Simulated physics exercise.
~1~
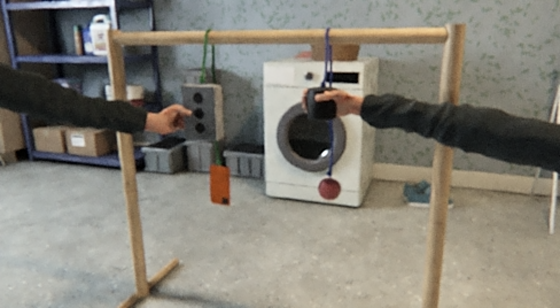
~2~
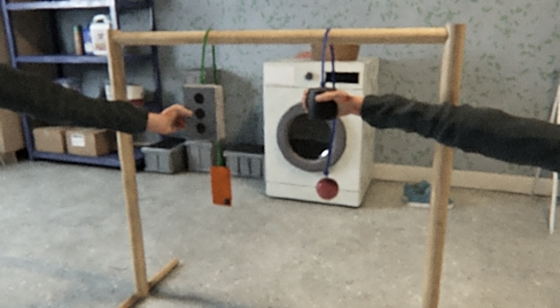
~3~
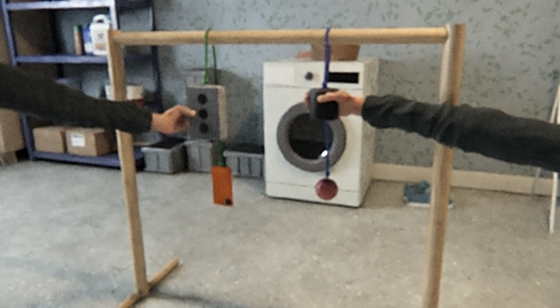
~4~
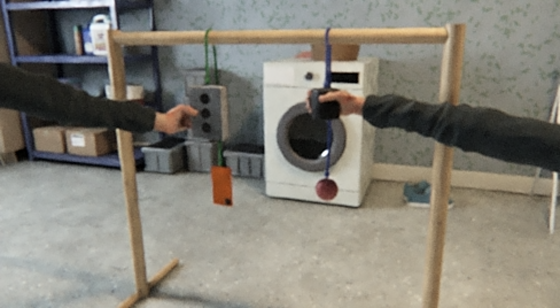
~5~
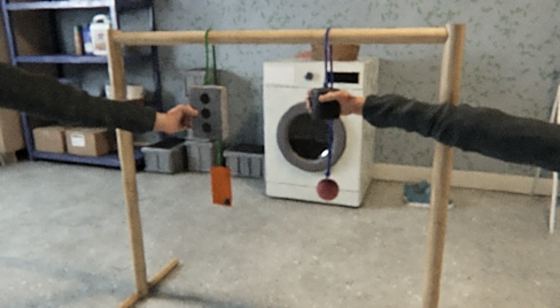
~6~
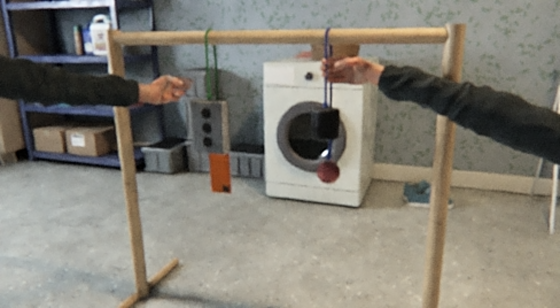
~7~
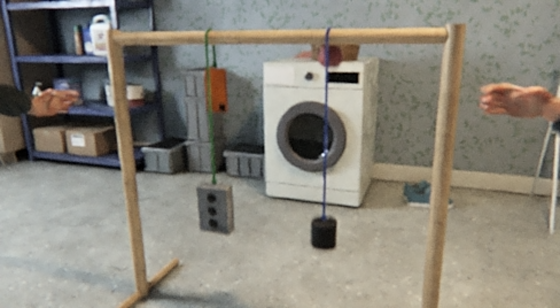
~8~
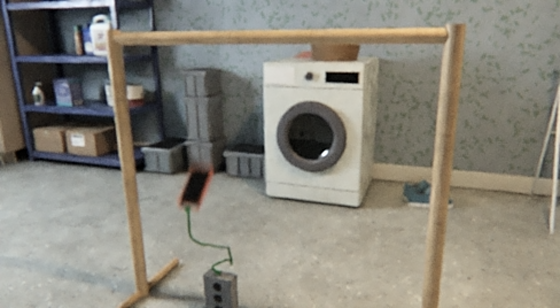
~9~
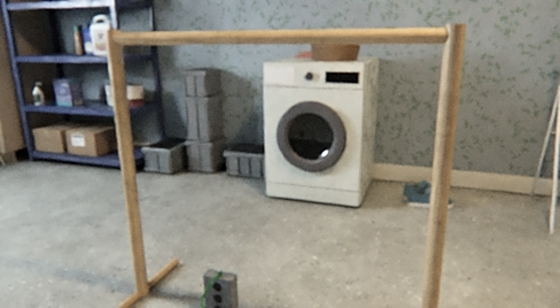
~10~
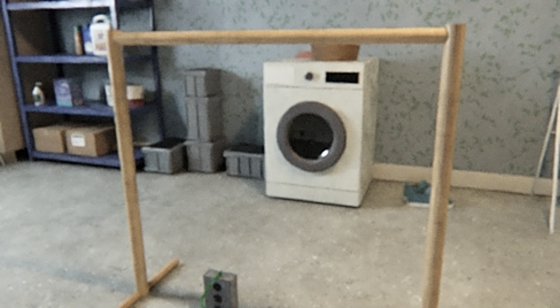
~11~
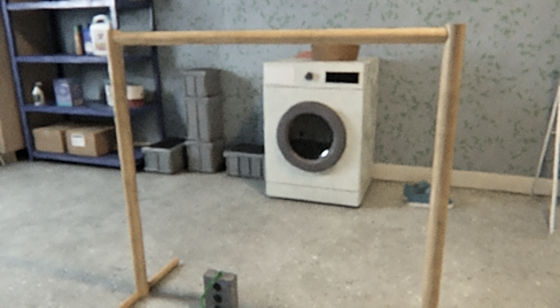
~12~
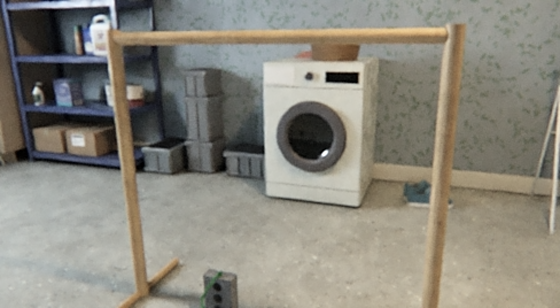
We see two hands holding a gray block and a black cylinder on ropes over a wooden bar, an orange-cased phone and a red apple hanging opposite. Both let go; the block and cylinder drop, pulling the phone and apple up, and only the block remains visible, on the floor.
